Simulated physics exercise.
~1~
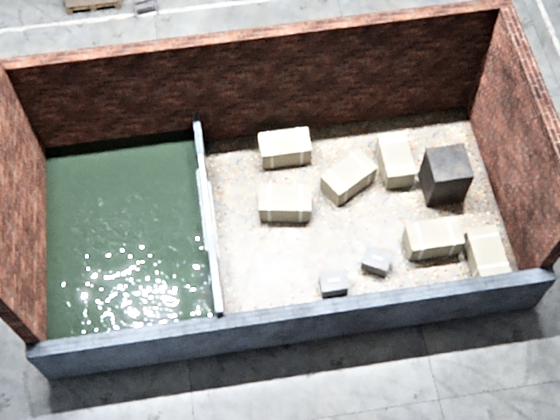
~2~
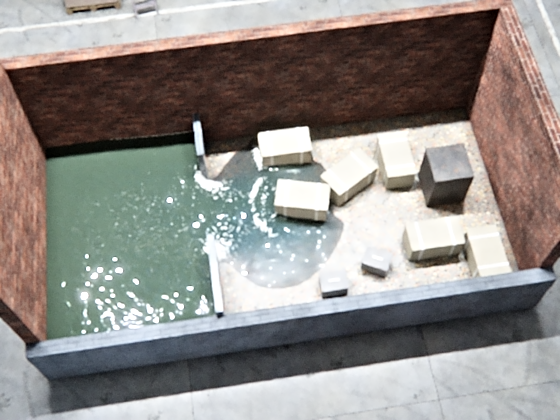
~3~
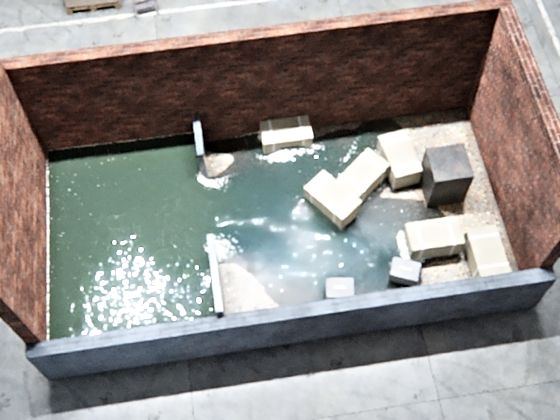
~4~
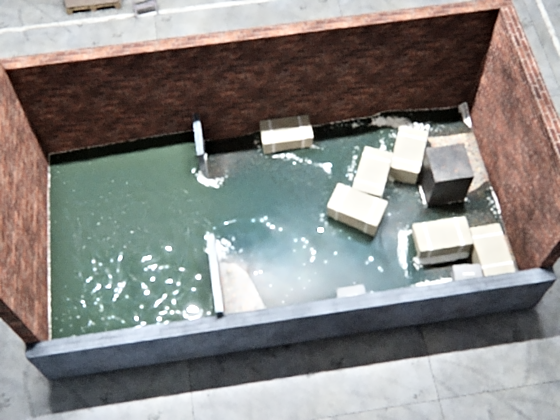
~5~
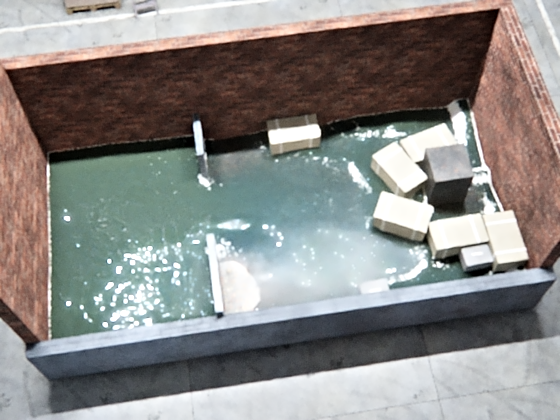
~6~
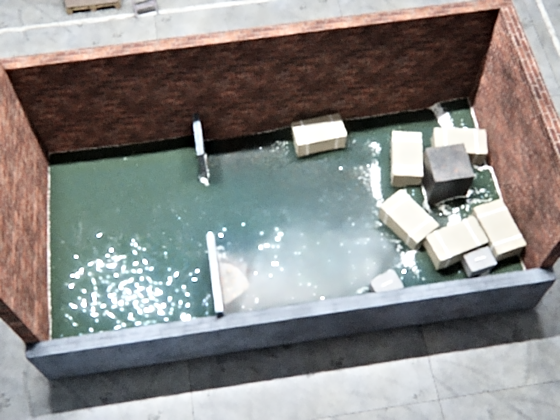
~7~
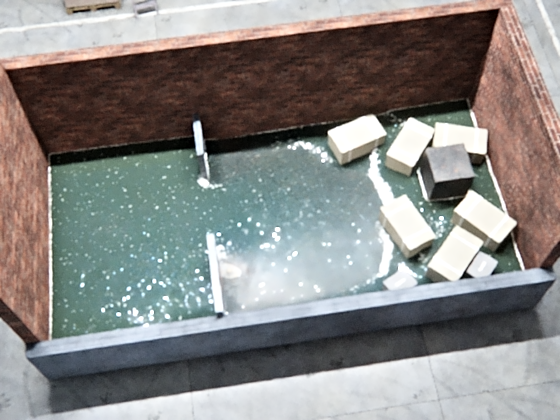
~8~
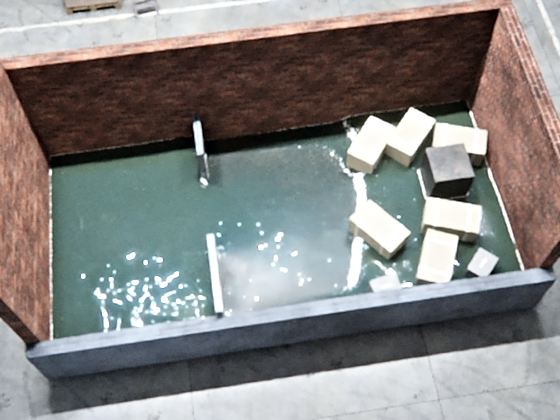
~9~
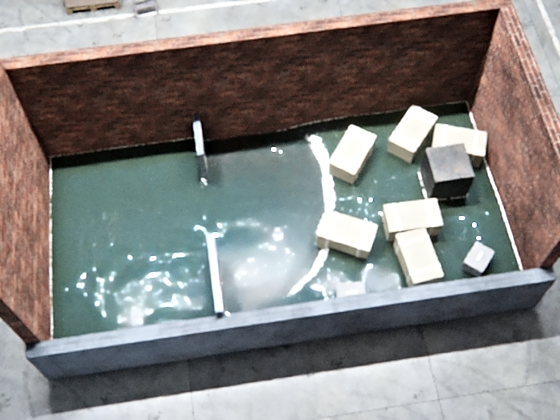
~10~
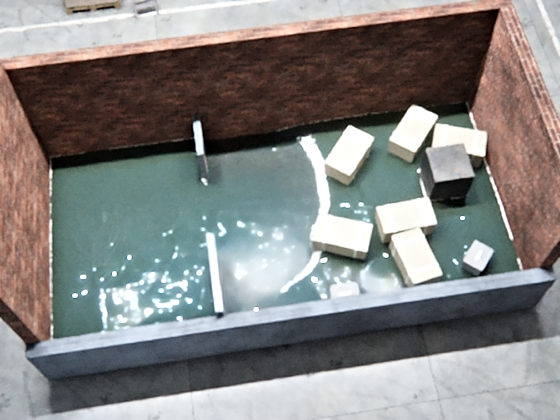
Green water floods a brick-walled room, pushing pale boxes right before some drift back left.
